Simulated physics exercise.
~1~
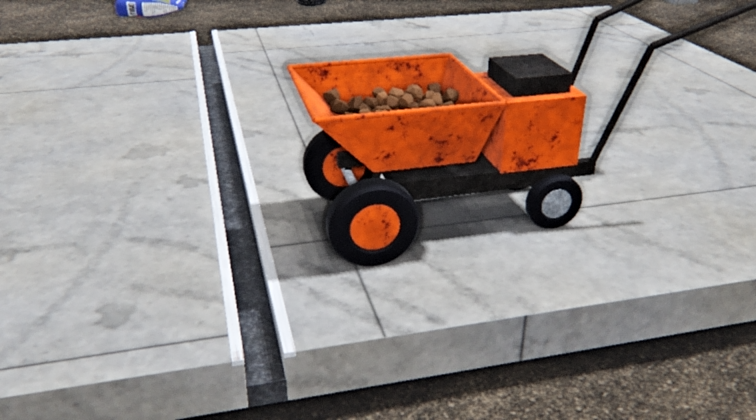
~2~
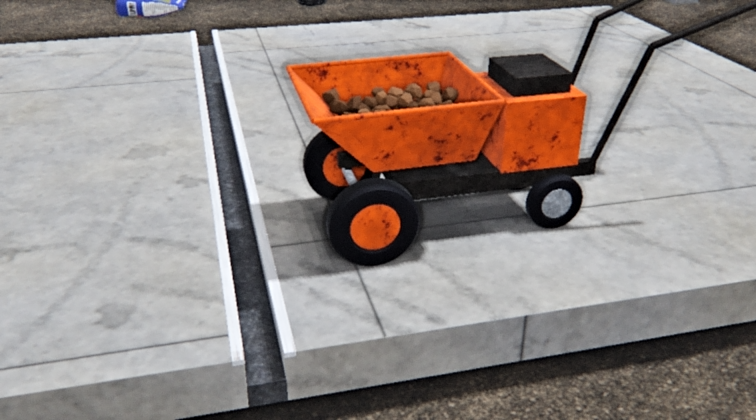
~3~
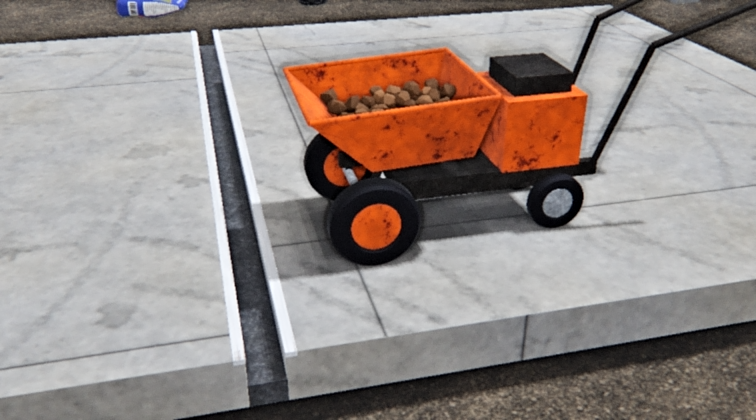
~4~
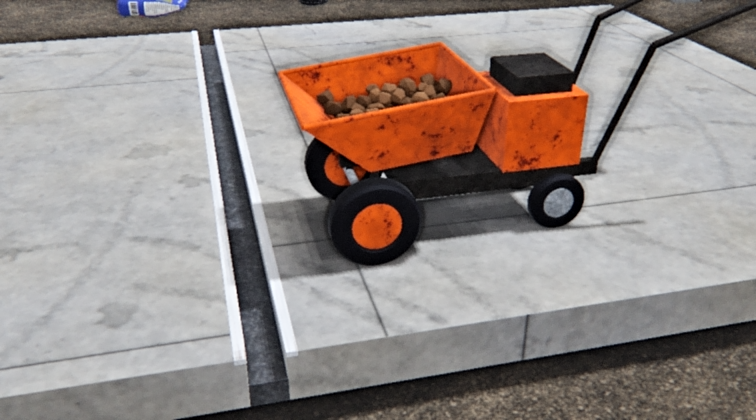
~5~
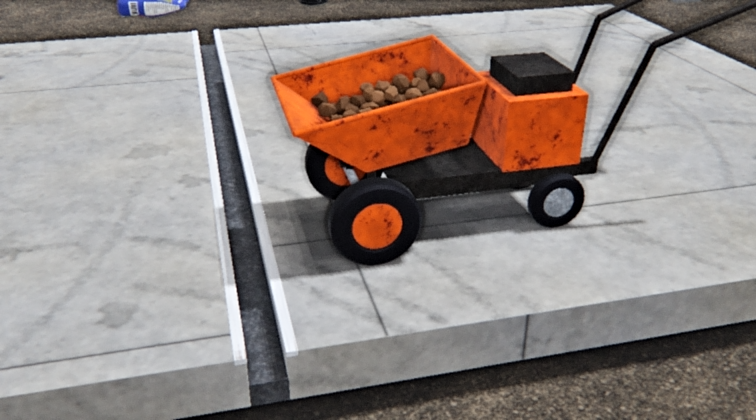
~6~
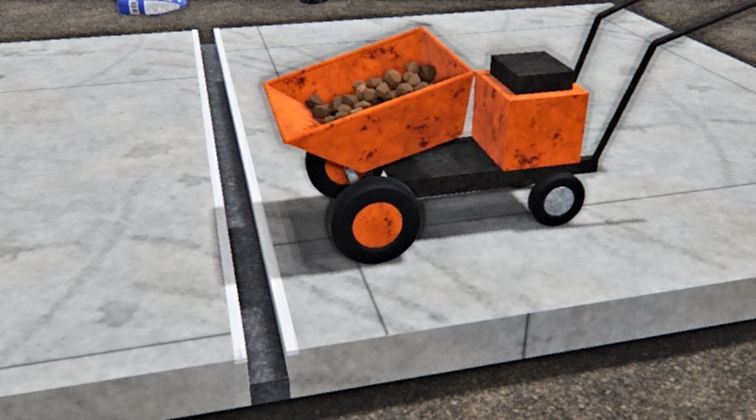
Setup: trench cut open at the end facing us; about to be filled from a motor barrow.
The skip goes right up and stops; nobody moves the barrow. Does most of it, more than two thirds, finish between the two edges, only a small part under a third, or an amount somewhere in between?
Only a small part, under a third, finishes between the edges.
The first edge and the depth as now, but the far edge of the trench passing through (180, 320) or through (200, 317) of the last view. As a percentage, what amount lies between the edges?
In order: 90 per cent, then 70 per cent.
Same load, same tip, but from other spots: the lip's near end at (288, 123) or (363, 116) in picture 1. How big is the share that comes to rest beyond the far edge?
80 % and 20 %.
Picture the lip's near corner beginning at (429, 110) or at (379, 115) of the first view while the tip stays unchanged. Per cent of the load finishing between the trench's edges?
Some 20 in a hundred, then some 50 in a hundred.
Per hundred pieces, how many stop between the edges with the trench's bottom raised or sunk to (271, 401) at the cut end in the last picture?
Close to 10 per cent, I reckon.
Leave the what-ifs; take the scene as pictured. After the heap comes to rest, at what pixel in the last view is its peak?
Peak at rest, last frame: Around (204, 239).
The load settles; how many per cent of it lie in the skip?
Around 30 in a hundred.
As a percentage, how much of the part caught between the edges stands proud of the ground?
40 in a hundred.
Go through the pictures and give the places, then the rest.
The first picture shows lip of the skip (315, 121), level; top of the load (414, 110), clay clods; first edge of the trench (279, 307); far edge (231, 314), the trench under half as wide as the skip, and about as deep as wide.
The second picture shows lip of the skip (314, 122), level; top of the load (413, 109).
The third picture shows lip of the skip (310, 124), tipped barely; top of the load (425, 105).
The fourth picture shows lip of the skip (304, 128), tipped a little; top of the load (421, 101).
The fifth picture shows lip of the skip (295, 134), tipped a little; top of the load (440, 99).
The sixth picture shows lip of the skip (286, 142), tipped clearly; top of the load (423, 92); first edge of the trench (282, 306); far edge (234, 312).
Just after the last frame, skip tipped steeply; every one in the skip.
A moment on, skip tipped right over; roughly two thirds in the skip; about a tenth in or heaped over the trench; roughly a third beyond it.
Further on, skip tipped right over; roughly a third in the skip; about a tenth in or heaped over the trench; roughly half beyond it.
When it is over, skip tipped right over; roughly a third in the skip; about a tenth in or heaped over the trench; roughly half beyond it.
